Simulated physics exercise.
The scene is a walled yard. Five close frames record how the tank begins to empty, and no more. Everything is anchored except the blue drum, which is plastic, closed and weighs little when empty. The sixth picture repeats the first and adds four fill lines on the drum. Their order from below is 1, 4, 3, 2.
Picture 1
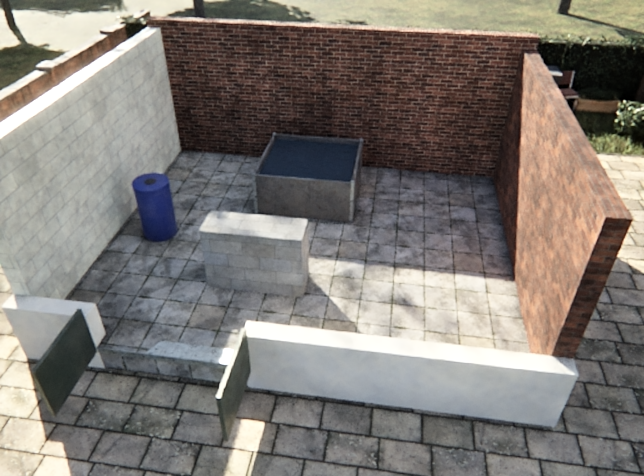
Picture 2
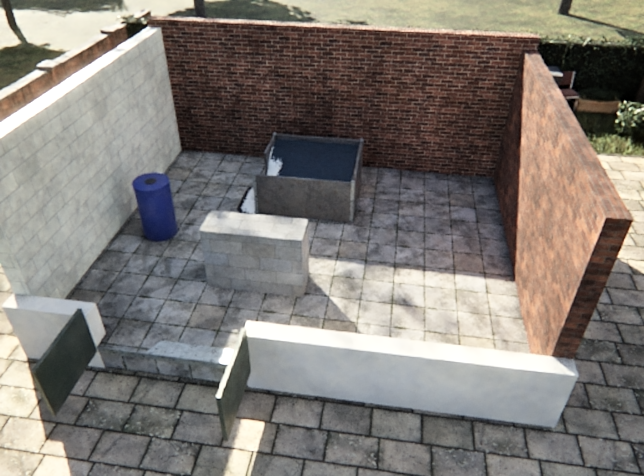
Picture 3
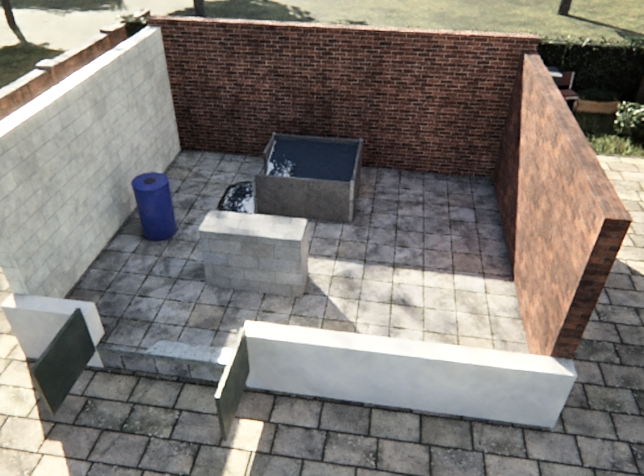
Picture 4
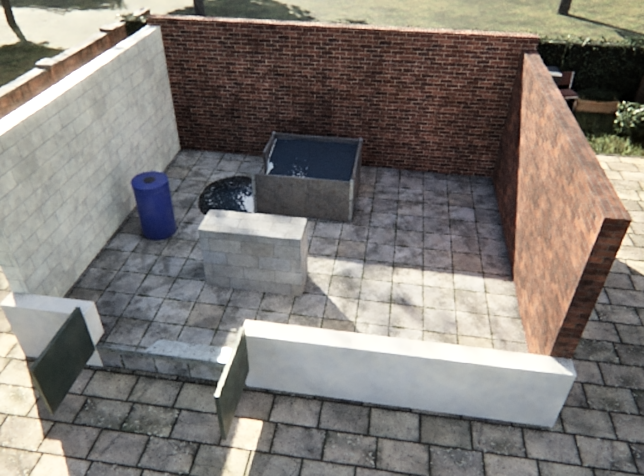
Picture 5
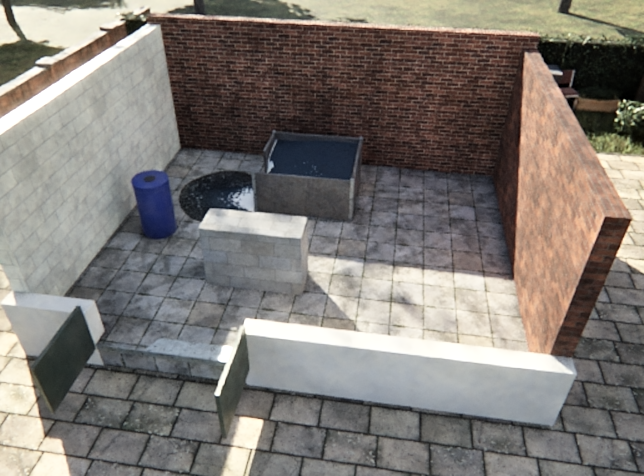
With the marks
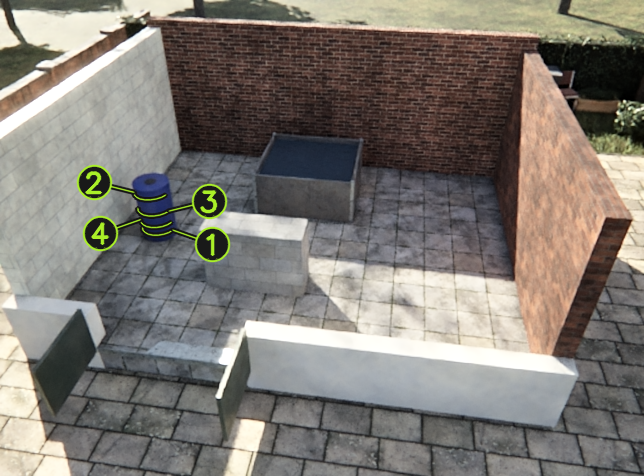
To begin with, a full tank stands in a walled yard behind a low block wall, with a blue drum to the left and an open gate in front. Water then spills from the tank's left side, and a dark puddle spreads over the paving towards the drum.
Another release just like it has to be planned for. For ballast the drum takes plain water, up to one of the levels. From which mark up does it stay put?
I would pick line 4.
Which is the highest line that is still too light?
It is 1.
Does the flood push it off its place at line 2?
No.
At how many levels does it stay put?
Three.
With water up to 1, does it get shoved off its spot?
Yes, it does.
In lime, 1 at (153, 235); 2 at (144, 199); 3 at (148, 215); 4 at (151, 227); from the bottom up 1, 4, 3, 2.
For line 1, it is pushed about 3 times its own width away.
For line 2, it does not move.
For line 3, it does not move.
For line 4, it does not move.
